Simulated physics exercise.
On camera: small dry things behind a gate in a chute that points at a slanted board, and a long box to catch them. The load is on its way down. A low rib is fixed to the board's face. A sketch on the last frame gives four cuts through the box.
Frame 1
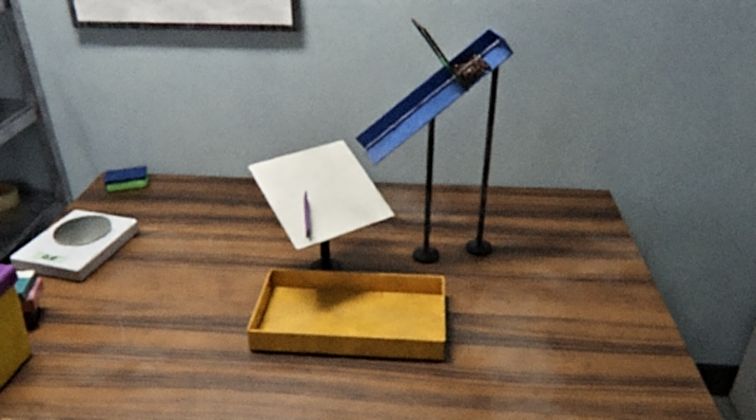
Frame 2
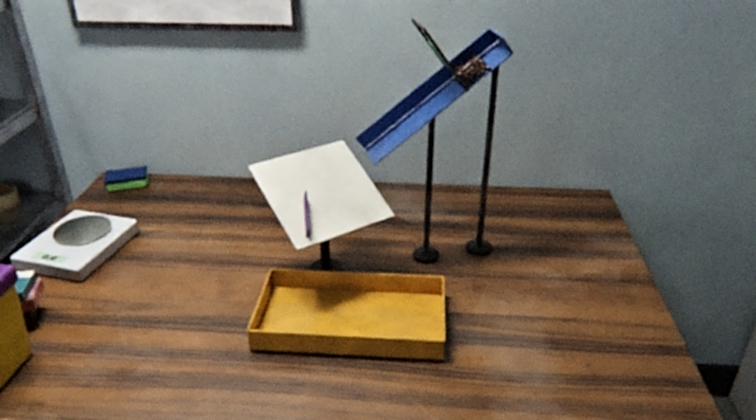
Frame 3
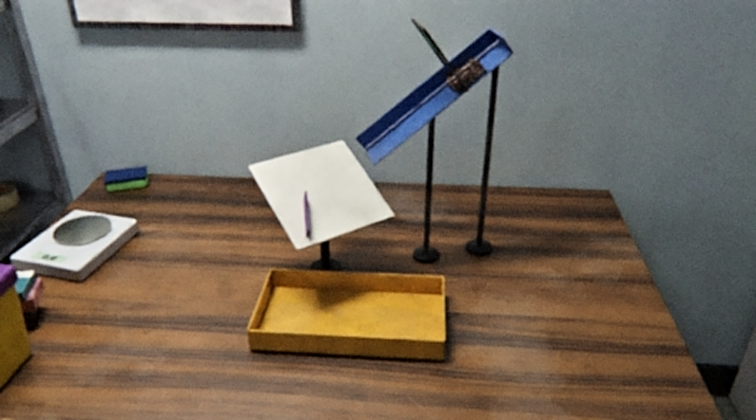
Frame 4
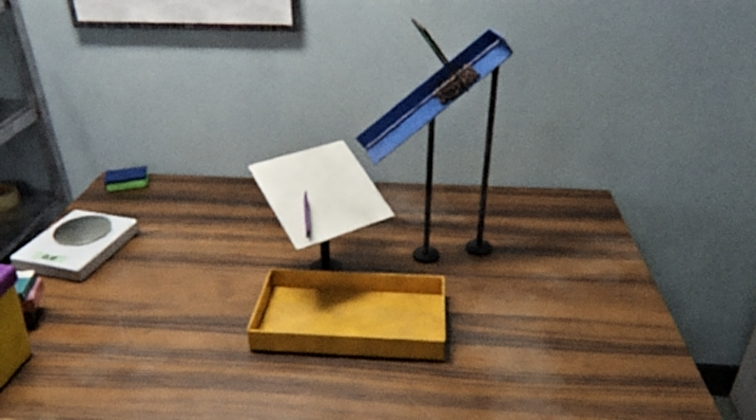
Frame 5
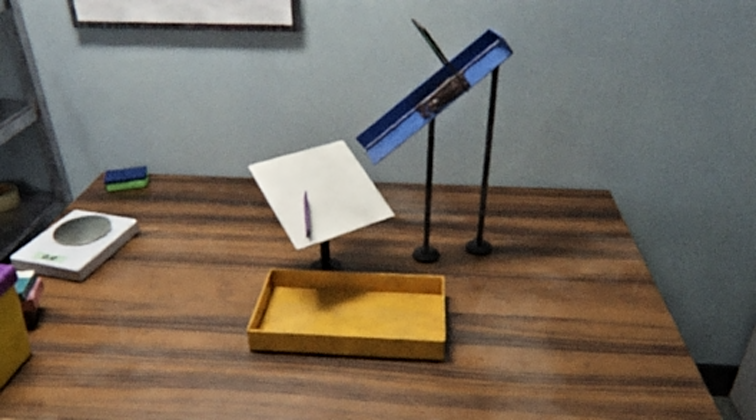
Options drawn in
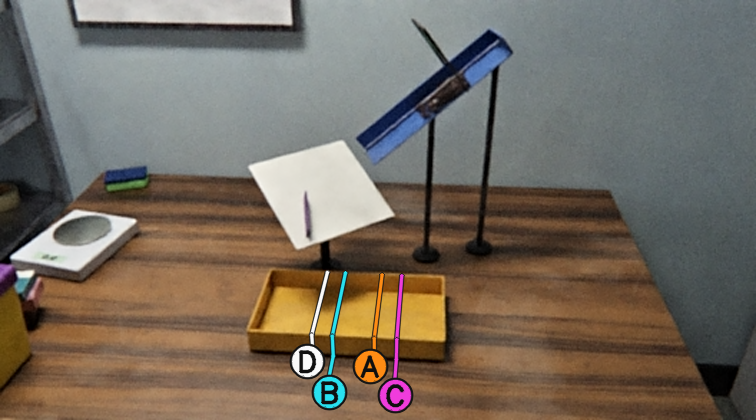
The clip shows a wooden table with a tilted white board, an open yellow box and a sloping blue chute on black stands, where a cluster of small brown pieces slides a short way down the chute toward the left.
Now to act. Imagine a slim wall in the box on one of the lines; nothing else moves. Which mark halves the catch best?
Choose B.
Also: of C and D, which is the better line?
It is D.
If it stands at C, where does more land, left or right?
Left.
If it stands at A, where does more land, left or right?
Left.
On the marked copy, line A crosses the front rim at (374, 337); line B crosses the front rim at (332, 335); line C crosses the front rim at (396, 338); line D crosses the front rim at (311, 334).
Choosing A, of what is caught, all but a few on the left of the divider, a small share on the right.
Choosing B, of what is caught, close to two thirds on the left of the divider, close to a quarter on the right.
Choosing C, of what is caught, all but a few on the left of the divider, only a few on the right.
Choosing D, of what is caught, a small share on the left of the divider, the bulk on the right.
